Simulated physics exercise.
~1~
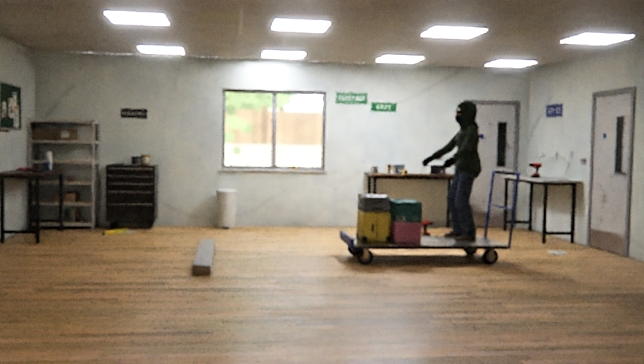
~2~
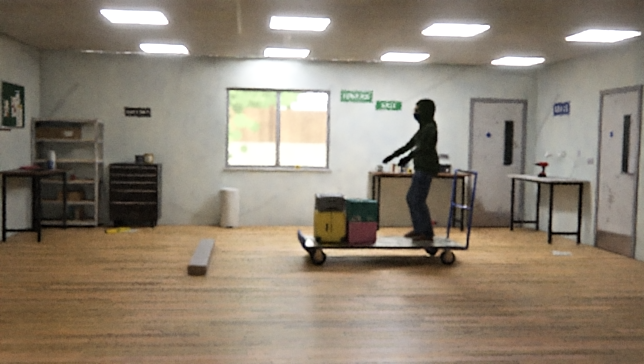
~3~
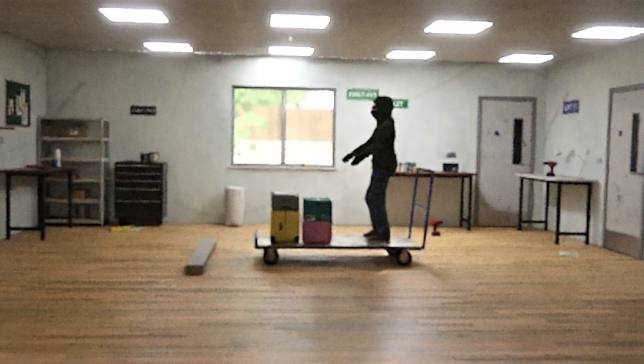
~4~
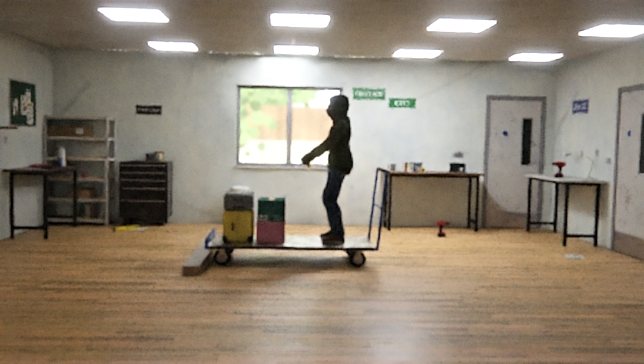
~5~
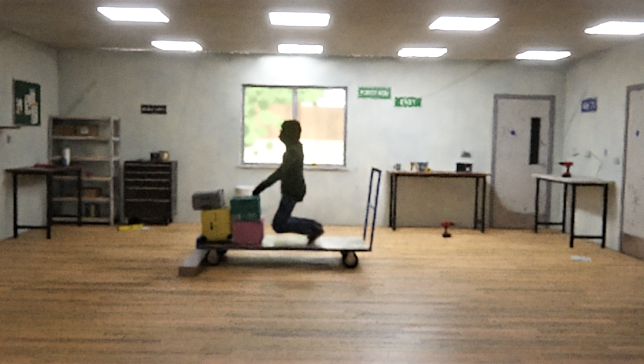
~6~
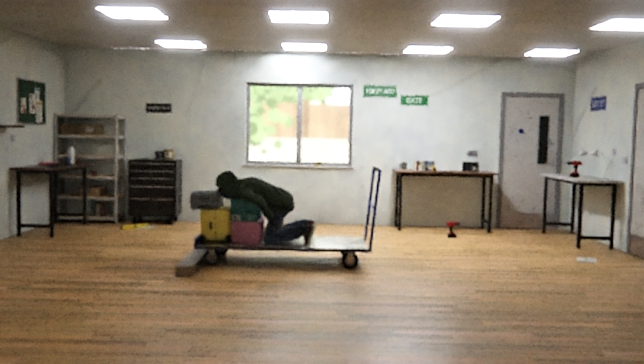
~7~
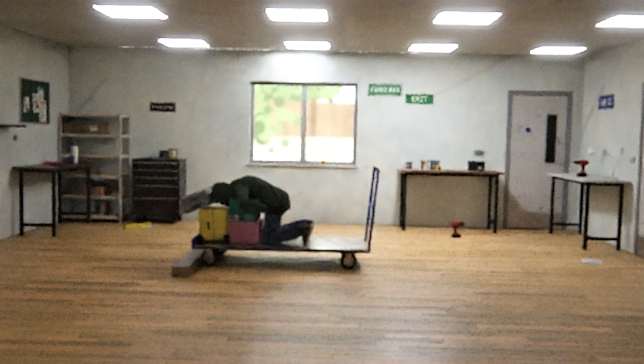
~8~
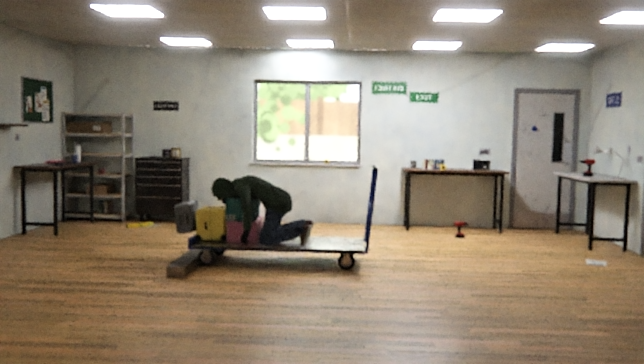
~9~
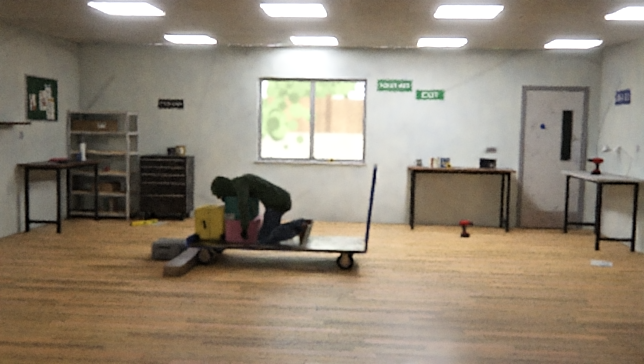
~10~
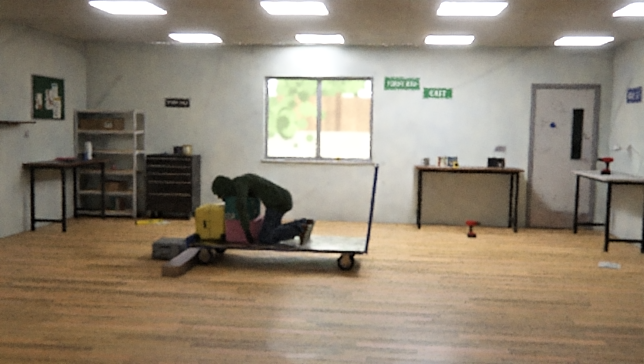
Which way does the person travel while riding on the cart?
The person travels to the left, riding along with the cart toward the low kerb.
